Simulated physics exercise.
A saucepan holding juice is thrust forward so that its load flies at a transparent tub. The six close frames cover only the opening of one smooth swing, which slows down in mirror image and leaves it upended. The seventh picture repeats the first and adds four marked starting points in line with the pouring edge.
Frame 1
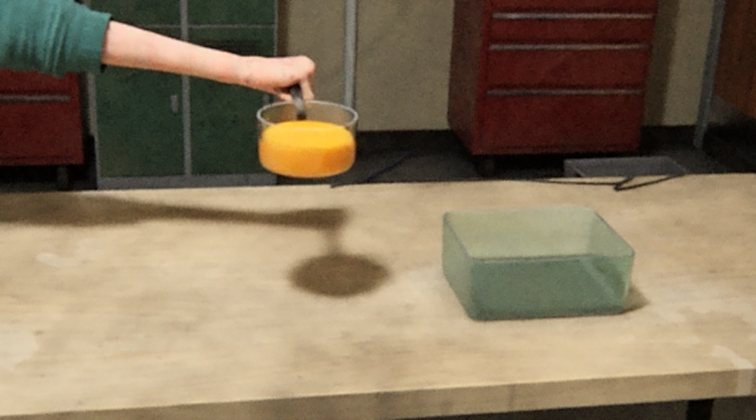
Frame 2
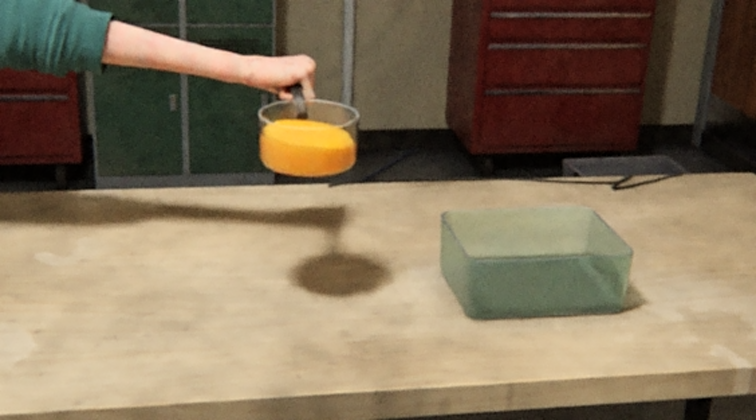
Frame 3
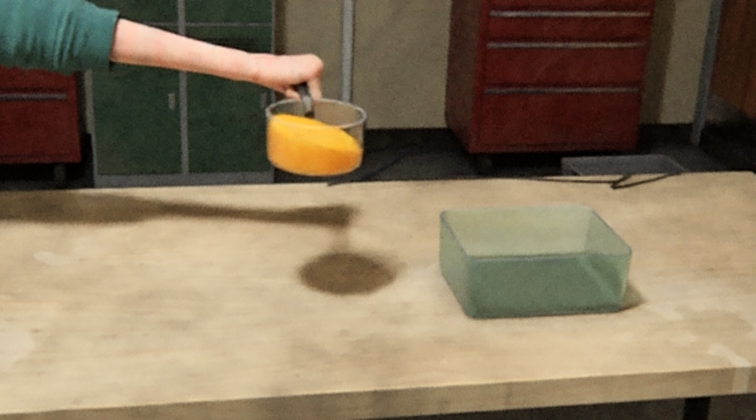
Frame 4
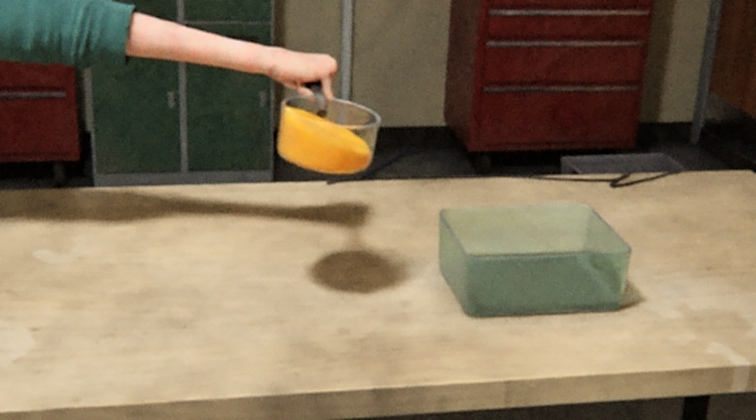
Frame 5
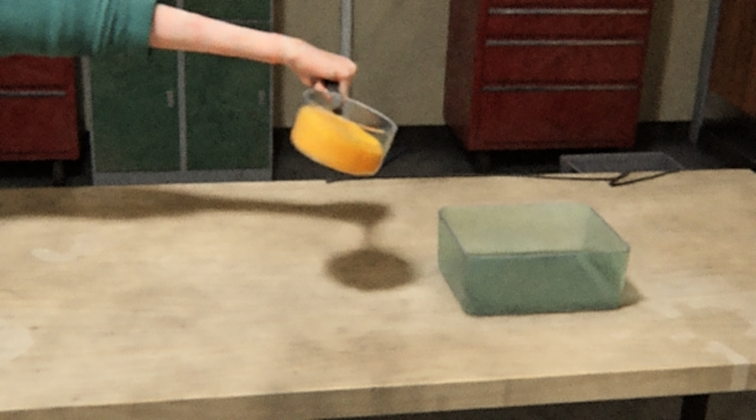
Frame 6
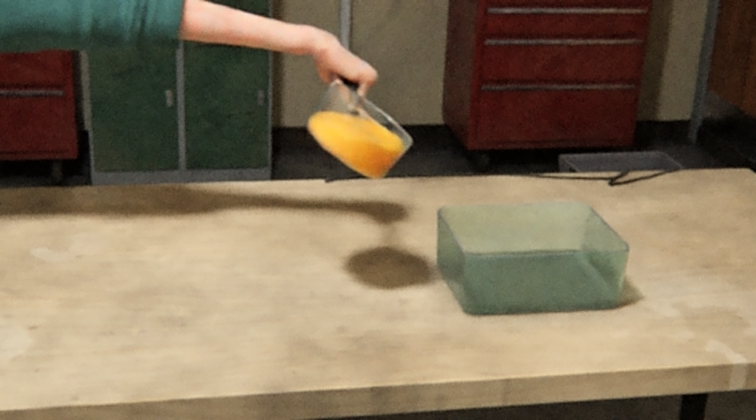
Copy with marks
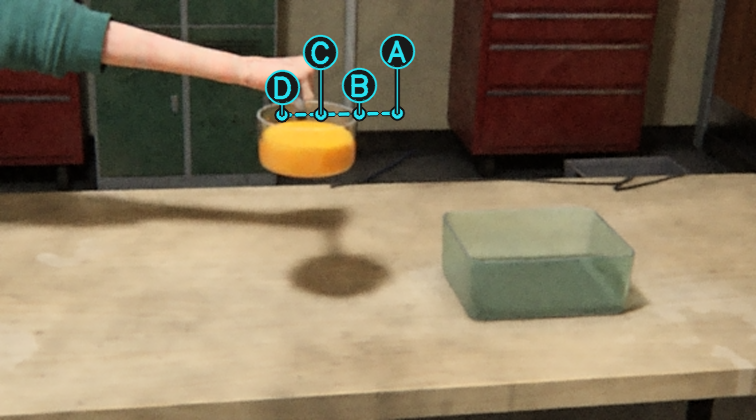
Above a wooden table, a hand moves a pan of orange juice right, tilting it.
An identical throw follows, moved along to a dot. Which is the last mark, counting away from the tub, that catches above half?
Use spot C.
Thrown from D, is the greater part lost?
Yes, it does.
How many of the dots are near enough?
Three of the four.
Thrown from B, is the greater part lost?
No, not at all.
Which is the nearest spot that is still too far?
D.
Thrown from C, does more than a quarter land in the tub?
Yes, it does.
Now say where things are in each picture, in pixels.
Upright, lip at (355, 113); tub from (466, 318) to (624, 310); nothing has left yet, in the first picture.
Upright, lip at (356, 113); nothing has left yet, in the second picture.
Upright, lip at (364, 112); nothing has left yet, in the third picture.
Tipped about 8°, lip at (378, 116); nothing has left yet, in the fourth picture.
Tipped about 20°, lip at (394, 125); nothing has left yet, in the fifth picture.
Tipped about 35°, lip at (409, 137); nothing has left yet, in the sixth picture.
On the marked copy, A at (397, 113); B at (359, 113); C at (320, 114); D at (282, 115).
Choosing A, about 77 % lands in the tub, 6 % falls short and 17 % goes beside or beyond.
Choosing B, about 76 % lands in the tub, 6 % falls short and 17 % goes beside or beyond.
Choosing C, about 69 % lands in the tub, 20 % falls short and 12 % goes beside or beyond.
Choosing D, about 22 % lands in the tub, 74 % falls short and 4 % goes beside or beyond.
